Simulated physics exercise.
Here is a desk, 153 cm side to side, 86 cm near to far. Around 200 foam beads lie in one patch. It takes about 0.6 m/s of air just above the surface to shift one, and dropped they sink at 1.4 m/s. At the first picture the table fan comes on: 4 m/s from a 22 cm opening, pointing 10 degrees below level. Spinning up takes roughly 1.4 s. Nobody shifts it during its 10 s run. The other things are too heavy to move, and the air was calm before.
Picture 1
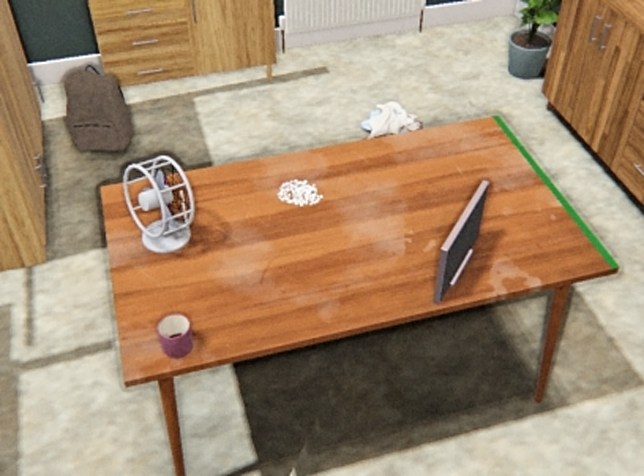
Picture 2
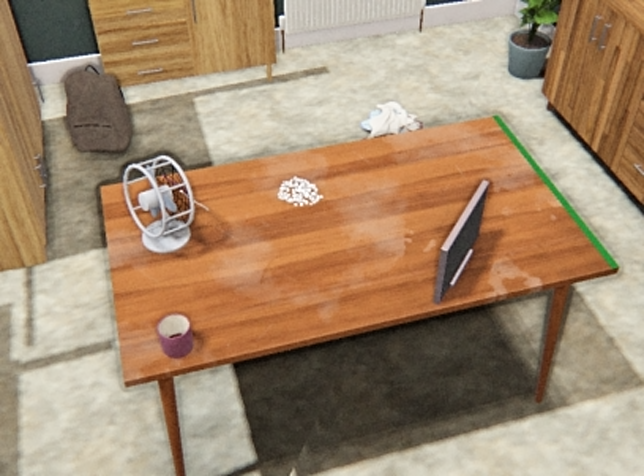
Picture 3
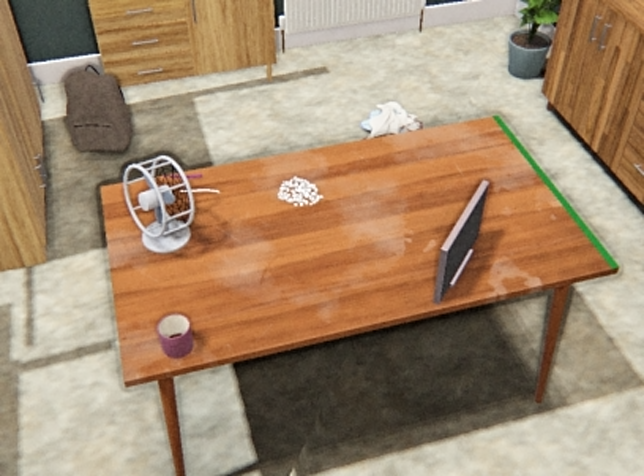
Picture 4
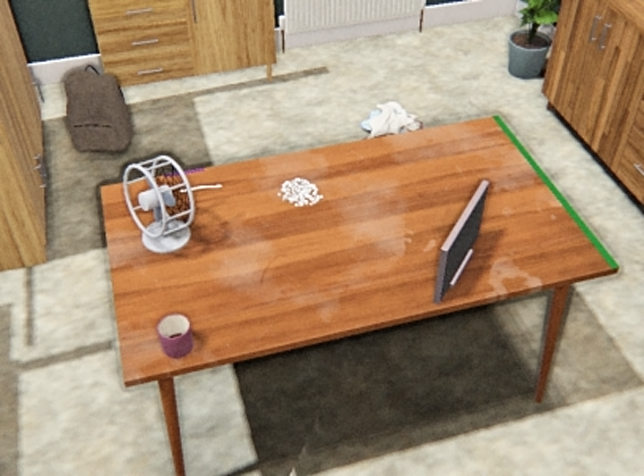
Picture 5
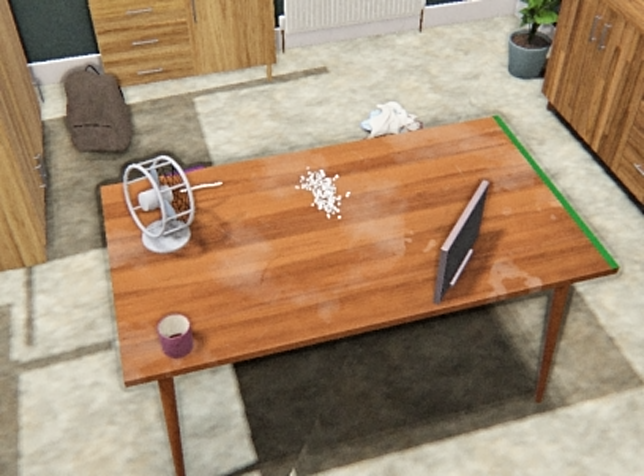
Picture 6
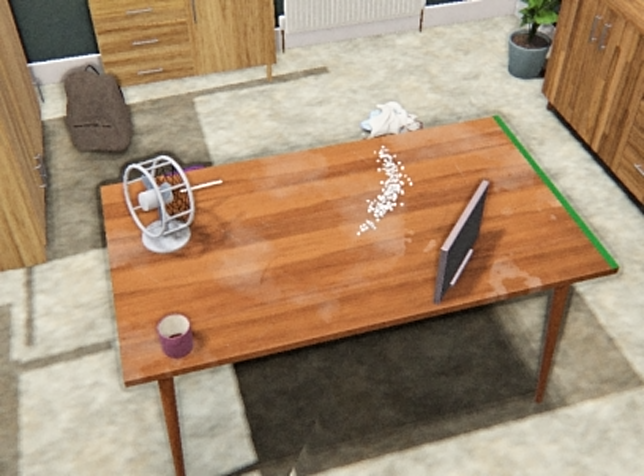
On a wooden desk with a mug and an upright laptop, a small fan at the left starts spinning while a patch of white foam beads lies still, then the beads spread and slide right toward the laptop in a loose band.
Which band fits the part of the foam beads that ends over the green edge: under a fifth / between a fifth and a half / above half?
By then over half are over the green edge.
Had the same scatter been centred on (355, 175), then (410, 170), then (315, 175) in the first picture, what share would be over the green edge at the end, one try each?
In that order: 90 %, 100 %, 40 %.
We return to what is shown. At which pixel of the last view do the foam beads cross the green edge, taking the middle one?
At about (544, 173).
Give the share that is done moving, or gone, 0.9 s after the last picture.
Some 25 per cent.
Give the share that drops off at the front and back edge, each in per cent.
About 0 % front, 5 % back.
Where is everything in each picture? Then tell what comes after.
In the first picture, the middle of the foam beads is near (299, 192), none has stirred yet and the mouth of the table fan is at (159, 197).
In the second picture, the middle of the foam beads is near (299, 190), none has stirred yet and the green edge is centred on (552, 183).
In the third picture, the middle of the foam beads is near (299, 190), none has stirred yet, the top of a laptop is at (466, 213) and the top of a mug is at (174, 326).
In the fourth picture, the middle of the foam beads is near (299, 191) and about 5 % have left their places.
In the fifth picture, the middle of the foam beads is near (324, 190), the farthest in sight from the table fan is at (349, 193) and all have left their places.
In the sixth picture, the middle of the foam beads is near (392, 193), the farthest in sight from the table fan is at (395, 157) and all have left their places.
Then, 0.9 s after the last picture the count stands so, 42 % are over the green edge; the middle of those still in play is near (442, 205).
Then, 2.1 s after the last picture the count stands so, 48 % are over the green edge; the middle of those still in play is near (478, 204).
Then, 4.4 s after the last picture the count stands so, 80 % are over the green edge; the middle of those still in play is near (529, 225).
Then, 8.9 s after the last picture, at the end, 86 % are over the green edge.
